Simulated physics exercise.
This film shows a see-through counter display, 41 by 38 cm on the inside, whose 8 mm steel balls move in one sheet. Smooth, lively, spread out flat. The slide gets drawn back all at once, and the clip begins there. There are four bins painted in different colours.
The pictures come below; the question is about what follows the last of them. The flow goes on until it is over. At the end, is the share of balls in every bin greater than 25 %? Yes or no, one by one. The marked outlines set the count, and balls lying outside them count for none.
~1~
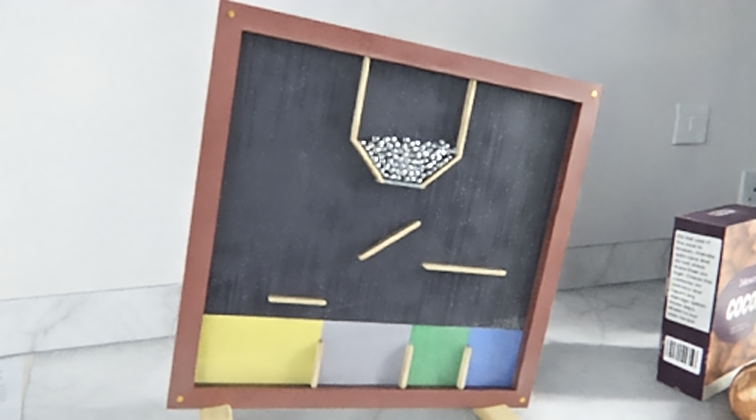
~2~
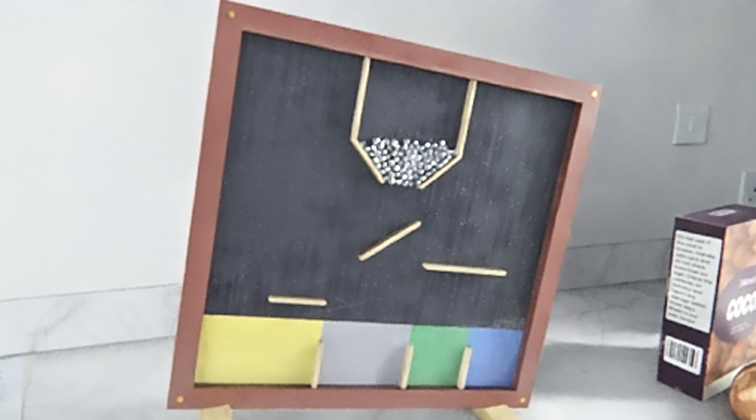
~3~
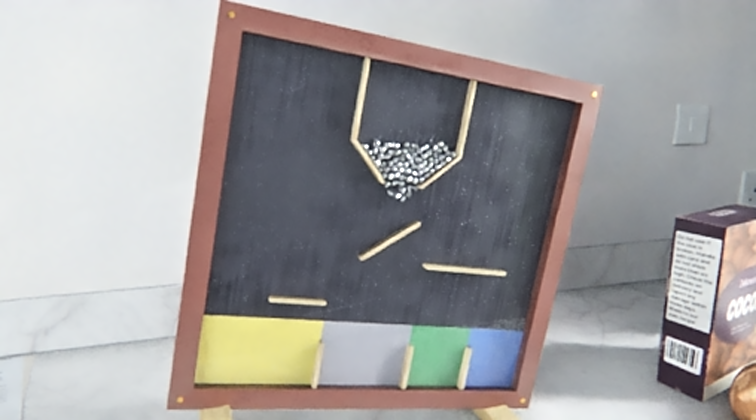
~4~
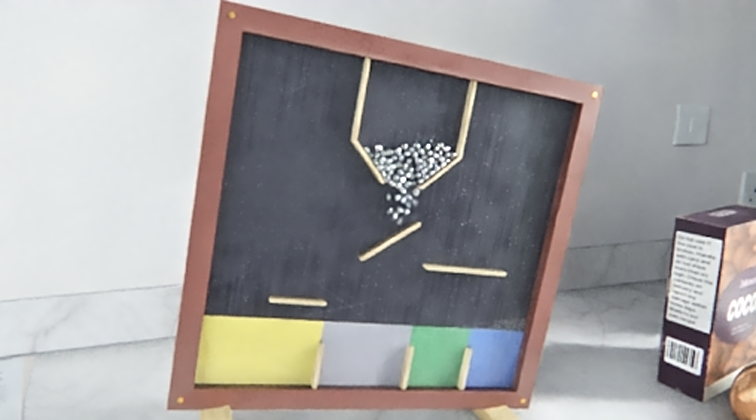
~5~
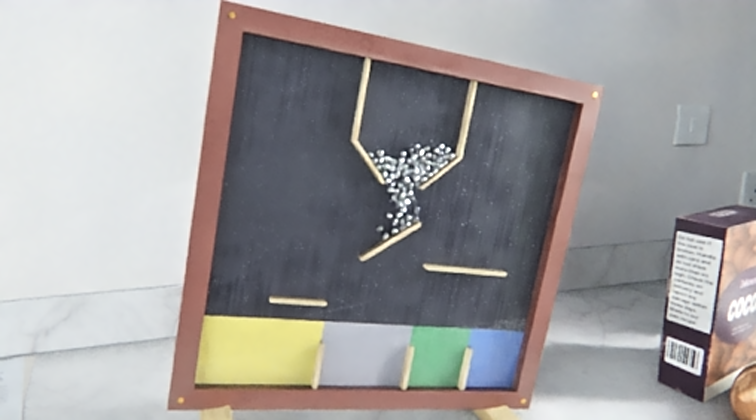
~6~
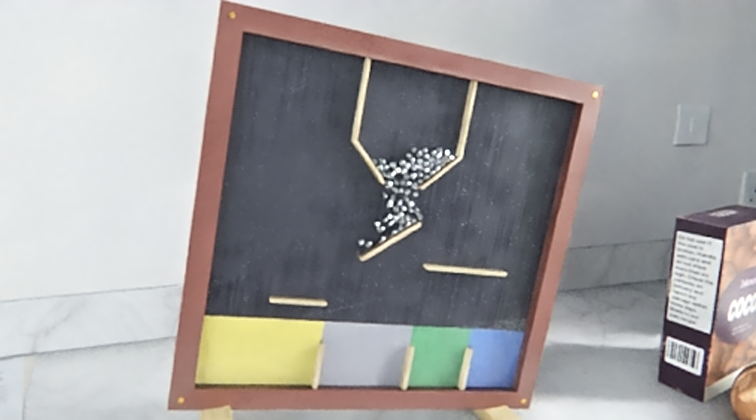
Blue bin: No, not greater. Green bin: No, not greater. Yellow bin: Yes, greater. Grey bin: Yes, greater.
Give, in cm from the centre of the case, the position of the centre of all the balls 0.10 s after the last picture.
It sits around 1 cm to the left and around 2 cm up.
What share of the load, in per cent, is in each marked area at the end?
Final shares - blue bin: 10; green bin: 0; yellow bin: 40; grey bin: 50.
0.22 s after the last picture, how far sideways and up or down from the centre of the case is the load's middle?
About 5 cm left and 3 cm below.
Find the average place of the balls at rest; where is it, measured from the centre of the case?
About 6 cm left and 17 cm below.
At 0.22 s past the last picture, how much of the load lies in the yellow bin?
5 per cent.
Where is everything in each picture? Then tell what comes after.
Tilted 10° clockwise; about 80 balls; balls centred (407, 161); blue (491, 358), green (436, 356), yellow (260, 351), grey (363, 354); slide (379, 180) to (422, 186), in the first frame.
Balls centred (411, 158); 1 out, bottom ball (405, 184), in the second frame.
Balls centred (410, 162); 10 out, bottom ball (402, 199), in the third frame.
Balls centred (410, 170); 15 out, bottom ball (399, 221), in the fourth frame.
Balls centred (405, 181); 24 out, bottom ball (385, 236), in the fifth frame.
Balls centred (408, 183); 33 out, bottom ball (368, 244); wall ends (322, 344), (411, 347), (469, 349), (362, 258) to (418, 224), (427, 267) to (503, 273), (272, 299) to (324, 302), in the sixth frame.
Then, 0.10 s after the last picture, the balls' middle is 1 cm left of and 2 cm above the centre; nothing in the marked areas.
Then, 0.22 s after the last picture, the balls' middle is 5 cm left of and 3 cm below the centre; yellow 5 %, grey 5 %.
Then, 0.45 s after the last picture, the balls' middle is 9 cm left of and 10 cm below the centre; blue 5 %, yellow 30 %, grey 25 %.
At rest 1.8 s after the last picture, blue 10 %, green 0 %, yellow 40 %, grey 50 %.
